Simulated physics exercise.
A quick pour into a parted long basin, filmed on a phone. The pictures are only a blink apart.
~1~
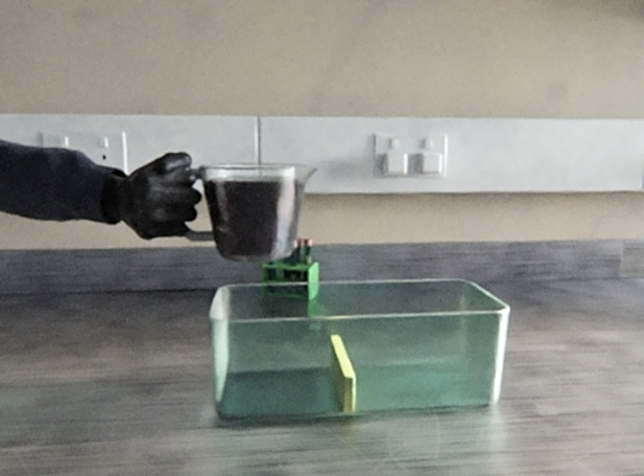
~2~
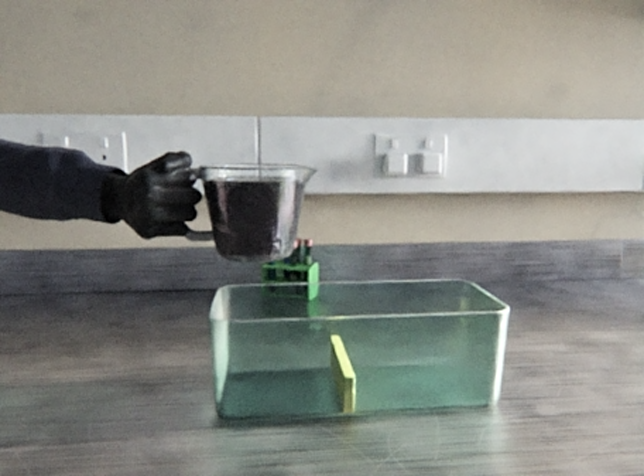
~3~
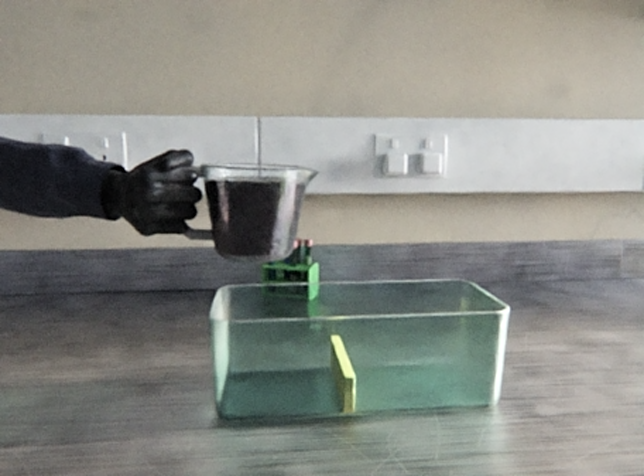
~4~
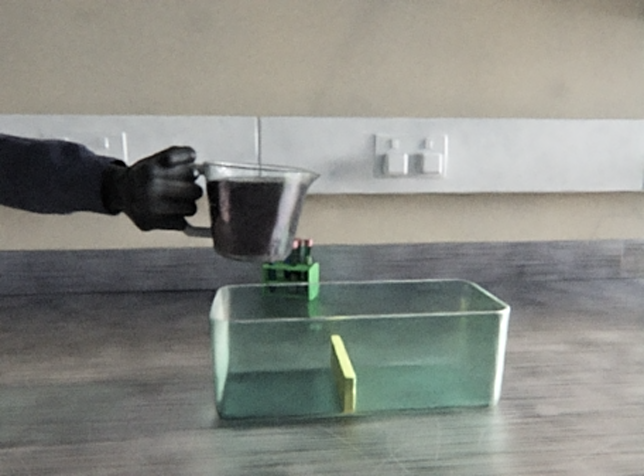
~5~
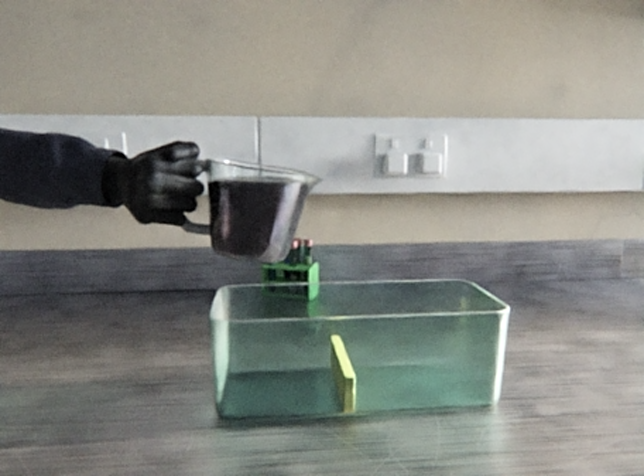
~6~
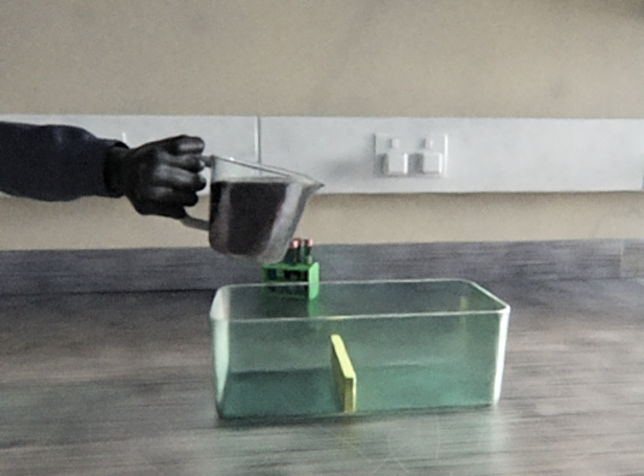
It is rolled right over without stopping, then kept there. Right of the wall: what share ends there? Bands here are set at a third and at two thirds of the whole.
The share right of the wall will be large, beyond two thirds.
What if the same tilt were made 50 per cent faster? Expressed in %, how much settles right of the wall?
Around 65 in a hundred.
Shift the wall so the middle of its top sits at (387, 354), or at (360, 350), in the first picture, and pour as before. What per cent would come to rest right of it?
The first placement leaves close to 10 per cent, the second close to 50 per cent.
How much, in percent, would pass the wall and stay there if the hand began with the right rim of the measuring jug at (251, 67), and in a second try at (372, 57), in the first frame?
In order: Close to 20 and 90 percent.
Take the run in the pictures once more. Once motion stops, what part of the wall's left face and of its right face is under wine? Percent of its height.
I'd say about 20 for the left and about 50 for the right.
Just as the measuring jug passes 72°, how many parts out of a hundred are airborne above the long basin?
Near 20 in a hundred.
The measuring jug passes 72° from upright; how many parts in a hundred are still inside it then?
Remaining fraction: Approx. 60 %.
A moment on, the measuring jug is tipped part way and 61 per cent is still to pour, 0 is left of the wall and 19 right of it.
Next, the measuring jug is tipped right over and 6 per cent is still to pour, 15 is left of the wall and 74 right of it.
Then the measuring jug is tipped right over and 0 per cent is still to pour, 23 is left of the wall and 76 right of it.
Later the measuring jug is tipped right over and 0 per cent is still to pour, 24 is left of the wall and 75 right of it.
At rest 24 per cent lies left of the wall, 75 right of it and 0 outside.
